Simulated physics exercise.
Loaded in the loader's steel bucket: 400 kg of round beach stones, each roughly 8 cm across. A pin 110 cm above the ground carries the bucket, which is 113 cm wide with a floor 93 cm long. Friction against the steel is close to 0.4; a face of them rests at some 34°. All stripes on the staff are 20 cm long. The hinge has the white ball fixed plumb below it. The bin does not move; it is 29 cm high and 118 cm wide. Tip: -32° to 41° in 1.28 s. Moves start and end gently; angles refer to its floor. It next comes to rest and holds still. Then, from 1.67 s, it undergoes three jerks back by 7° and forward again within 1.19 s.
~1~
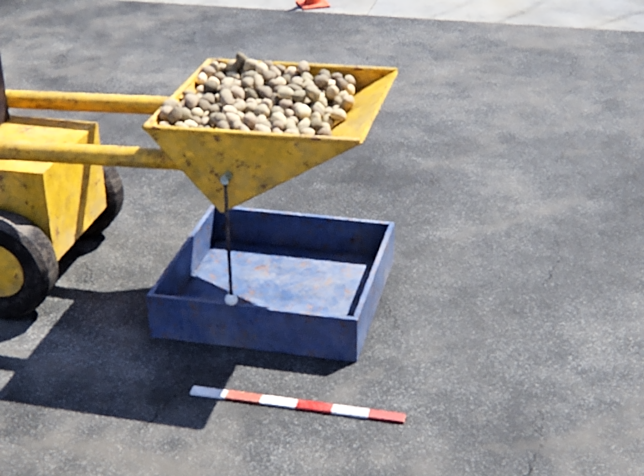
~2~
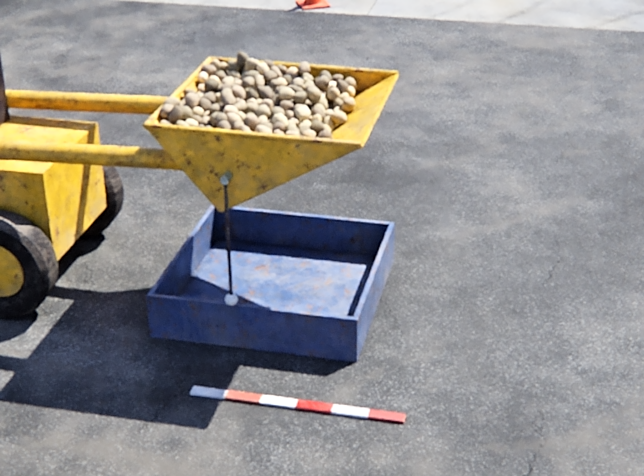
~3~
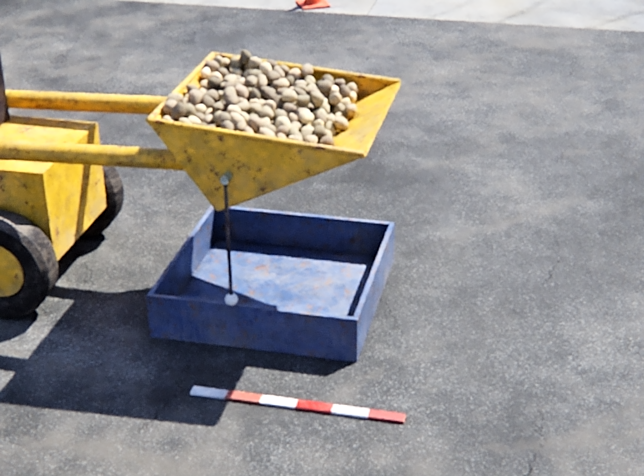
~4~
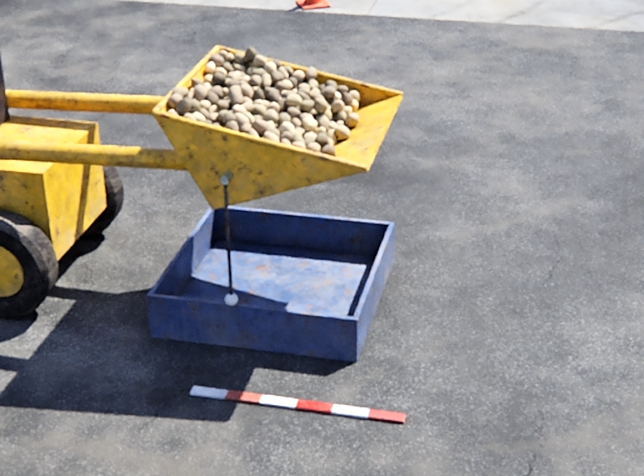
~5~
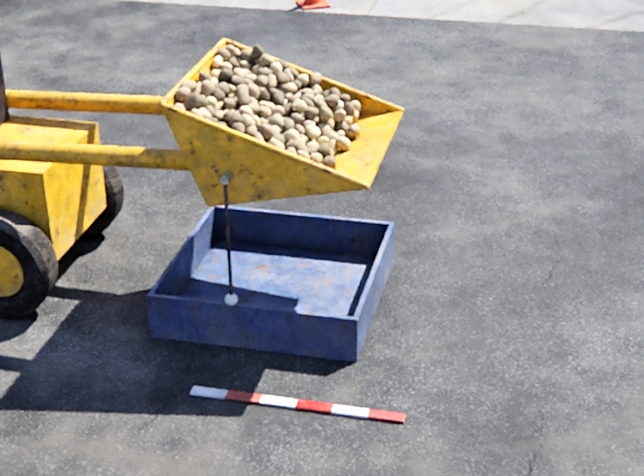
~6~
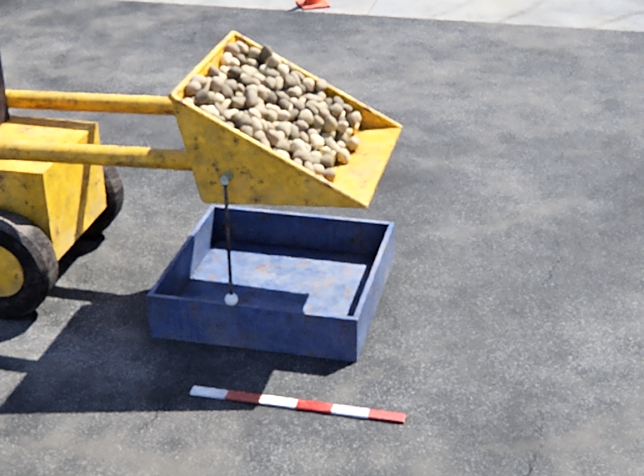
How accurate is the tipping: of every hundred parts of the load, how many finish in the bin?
Close to 35 in a hundred.
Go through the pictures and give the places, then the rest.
Lip at (361, 142), floor tilted -32°, highest stones at (270, 76), in the first frame.
The bucket is at -31°, its lip at (362, 145); the top of the load is at (246, 75), in the second frame.
The bucket is at -26°, its lip at (365, 155); the top of the load is at (232, 71), in the third frame.
Lip at (367, 169), floor tilted -20°, highest stones at (231, 62), in the fourth frame.
The bucket is at -13°, its lip at (368, 187); the top of the load is at (237, 58), in the fifth frame.
Lip at (367, 207), floor tilted -4°, highest stones at (237, 58), in the sixth frame.
A little later the floor is at 30°; 98 % in the bucket, 2 % in the bin; the foremost stones are at (362, 223).
Then the floor is at 41°; 40 % in the bucket, 31 % in the bin, 29 % beside or beyond the bin; the foremost stones are at (447, 296).
Later still the floor is at 41°; 0 % in the bucket, 34 % in the bin, 66 % beside or beyond the bin; the foremost stones are past the picture's edge.
In the end the floor is at 41°; 0 % in the bucket, 34 % in the bin, 66 % beside or beyond the bin; the foremost stones are past the picture's edge.
